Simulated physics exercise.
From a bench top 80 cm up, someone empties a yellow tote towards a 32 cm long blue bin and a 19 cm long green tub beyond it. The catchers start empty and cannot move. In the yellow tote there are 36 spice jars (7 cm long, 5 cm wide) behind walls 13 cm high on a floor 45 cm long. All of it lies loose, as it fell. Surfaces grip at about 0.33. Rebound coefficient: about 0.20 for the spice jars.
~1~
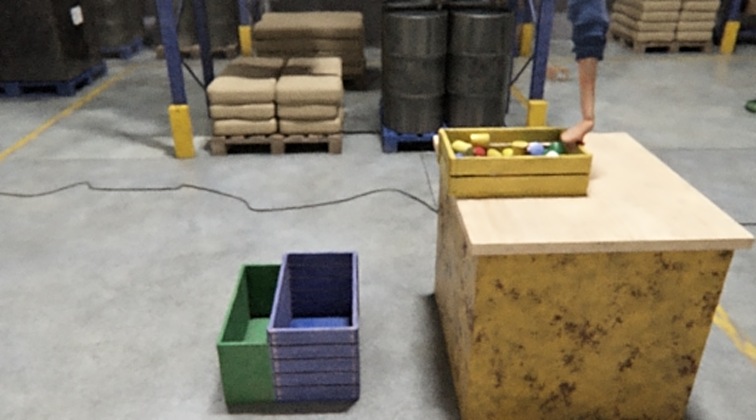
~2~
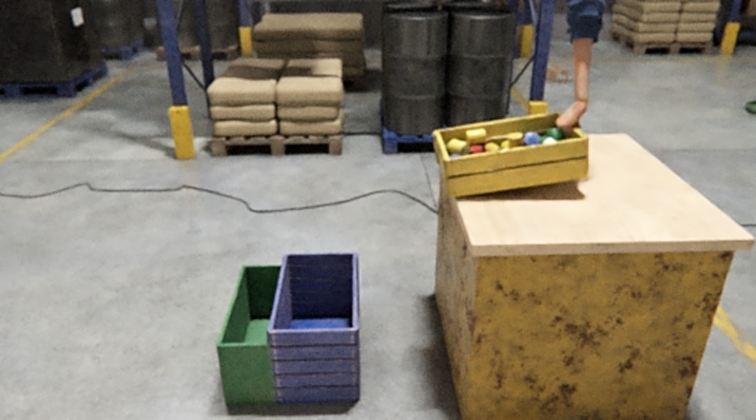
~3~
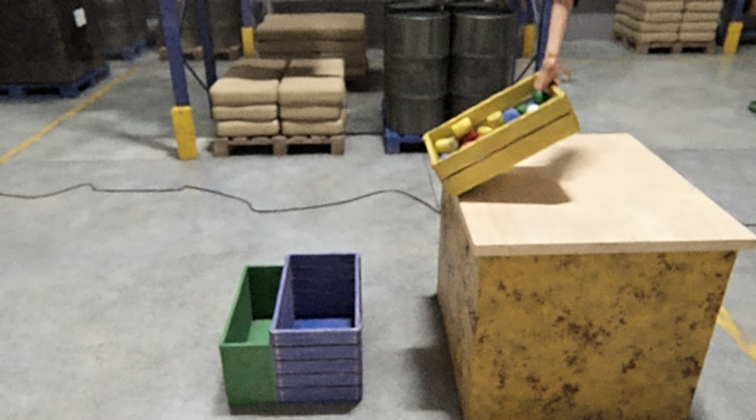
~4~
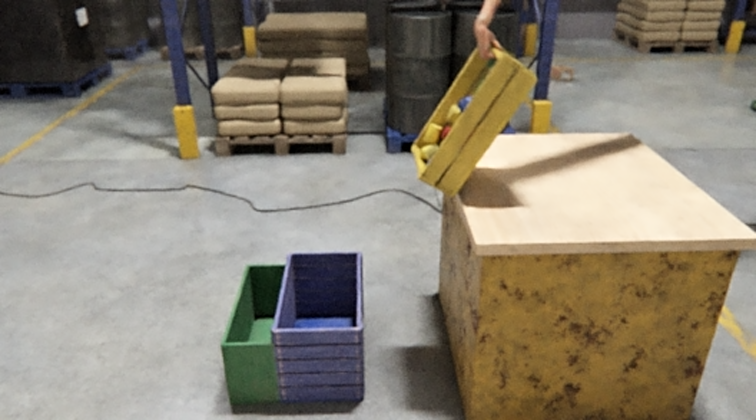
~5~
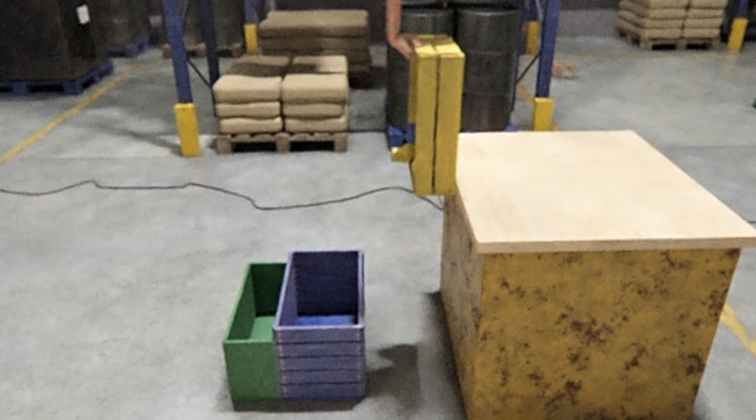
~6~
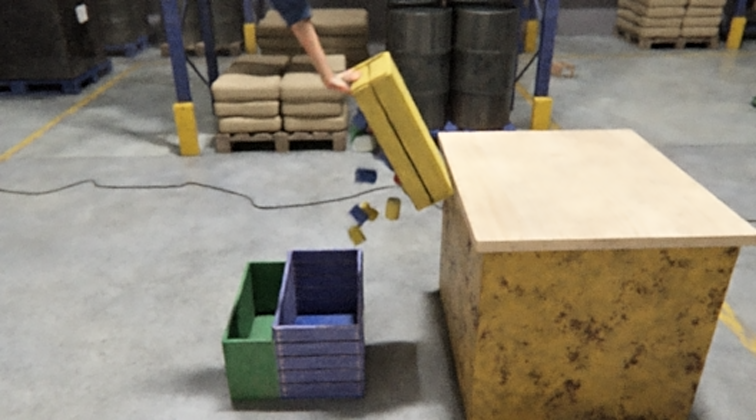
In a warehouse, a hand tips a yellow tote past upright and small jars drop out.
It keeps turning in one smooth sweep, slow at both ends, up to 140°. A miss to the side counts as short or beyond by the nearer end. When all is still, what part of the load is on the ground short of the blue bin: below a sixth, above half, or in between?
Expect from a sixth to a half of the load on the ground short of the blue bin.
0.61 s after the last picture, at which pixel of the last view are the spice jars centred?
At about (324, 344).
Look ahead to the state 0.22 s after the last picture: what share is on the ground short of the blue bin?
Some 0 per cent by then.
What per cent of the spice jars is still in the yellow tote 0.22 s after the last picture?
Some 5 per cent.
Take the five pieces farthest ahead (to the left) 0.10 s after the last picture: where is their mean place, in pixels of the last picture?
Around (320, 204).
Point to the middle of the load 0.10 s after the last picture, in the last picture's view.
Around (370, 187).
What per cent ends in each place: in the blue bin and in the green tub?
About 50 and 15 per cent.
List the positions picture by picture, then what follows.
In the first picture (each is followed by its nearest rim corner in this view), yellow tote, (456, 158); green tub, (220, 344); 0° from level; none out.
In the second picture, yellow tote, (450, 159); 8° from level.
In the third picture, yellow tote, (436, 163); 30° from level.
In the fourth picture, yellow tote, (421, 174); 59° from level.
In the fifth picture, yellow tote, (414, 191); 90° from level; 1 out, the lowest jar at (400, 156).
In the sixth picture, yellow tote, (415, 208); green tub, (225, 341); 117° from level; 9 out, the lowest jar at (357, 235).
Then, 0.10 s after the last picture, tilt 131°; 10 still in the yellow tote, 3 in the blue bin and 23 in the air.
Then, 0.22 s after the last picture, tilt 139°; 2 still in the yellow tote, 5 in the blue bin and 29 in the air.
Then, 0.39 s after the last picture, tilt 140°; 18 in the blue bin, 5 in the green tub, 3 on the ground short of the blue bin and 10 in the air.
Final count (0.61 s after the last picture), 18 in the blue bin, 5 in the green tub, 12 on the ground short of the blue bin and 1 on the ground beyond the green tub. Asked share, 12 of 36, 33 per cent.
